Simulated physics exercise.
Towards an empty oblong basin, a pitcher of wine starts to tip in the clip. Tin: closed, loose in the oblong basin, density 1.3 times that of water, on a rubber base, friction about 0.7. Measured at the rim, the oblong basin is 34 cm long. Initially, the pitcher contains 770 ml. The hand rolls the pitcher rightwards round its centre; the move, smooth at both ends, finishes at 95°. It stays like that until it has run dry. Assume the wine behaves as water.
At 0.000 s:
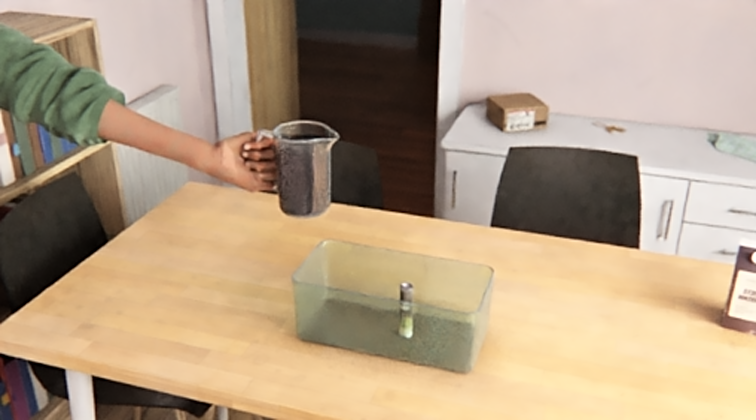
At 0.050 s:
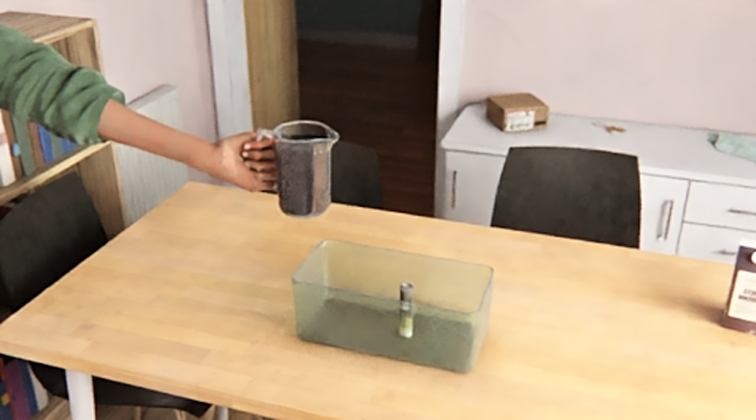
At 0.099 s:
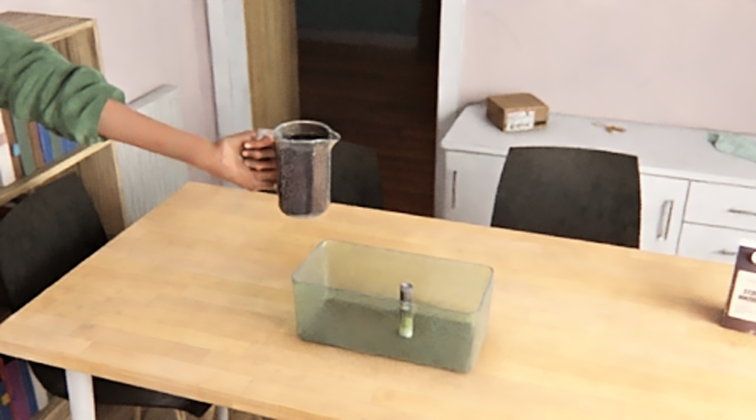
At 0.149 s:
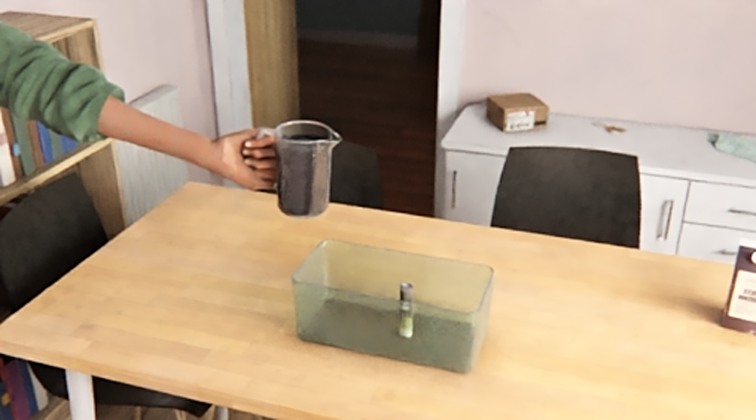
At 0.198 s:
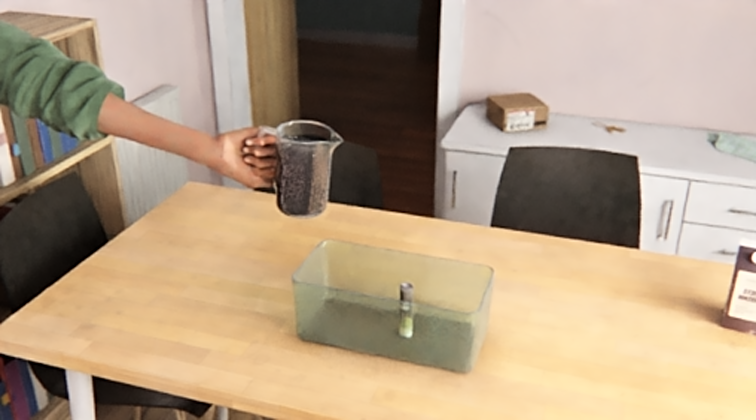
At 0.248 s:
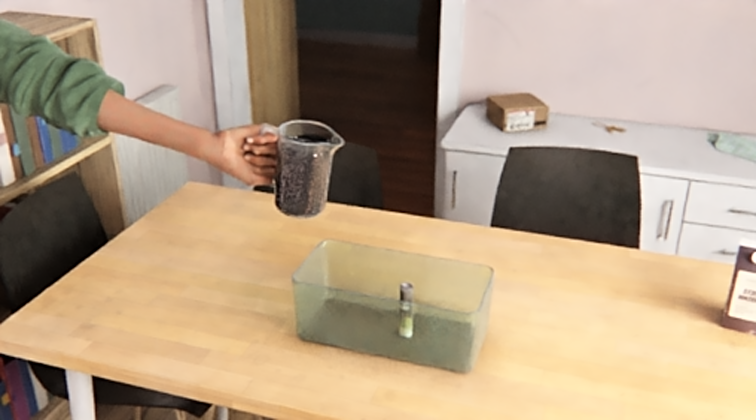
A hand in a green sleeve reaches in from the left, holding a clear pitcher of dark liquid above a pale wooden table, seen from slightly above in a room with bookshelves. Below sits a greenish, see-through oblong basin holding a small upright object, with black chairs and a white cabinet behind. The pitcher tilts very slightly rightwards, slowly at first, while the camera stays still.
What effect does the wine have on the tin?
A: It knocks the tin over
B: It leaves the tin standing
Option A: It knocks the tin over.
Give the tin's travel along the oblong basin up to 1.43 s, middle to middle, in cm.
Roughly 8 cm.
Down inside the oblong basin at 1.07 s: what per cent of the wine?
About 26 per cent.
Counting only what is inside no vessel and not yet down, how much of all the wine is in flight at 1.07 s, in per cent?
Something like 18 per cent of the total.
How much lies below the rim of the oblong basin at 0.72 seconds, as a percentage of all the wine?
1 %, give or take.
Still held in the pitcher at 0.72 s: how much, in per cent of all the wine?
Portion remaining: Approx. 92 per cent.
After 0.72 s the tilt is 54° and 91 per cent is still to pour; the tin stands where it began.
After 1.07 s the tilt is 87° and 56 per cent is still to pour; the tin leans 32°.
After 1.43 s the tilt is 95° and 15 per cent is still to pour; the tin lies on its side.
After 1.82 s the tilt is 95° and 3 per cent is still to pour; the tin lies on its side.
In the end the tin lies on its side.
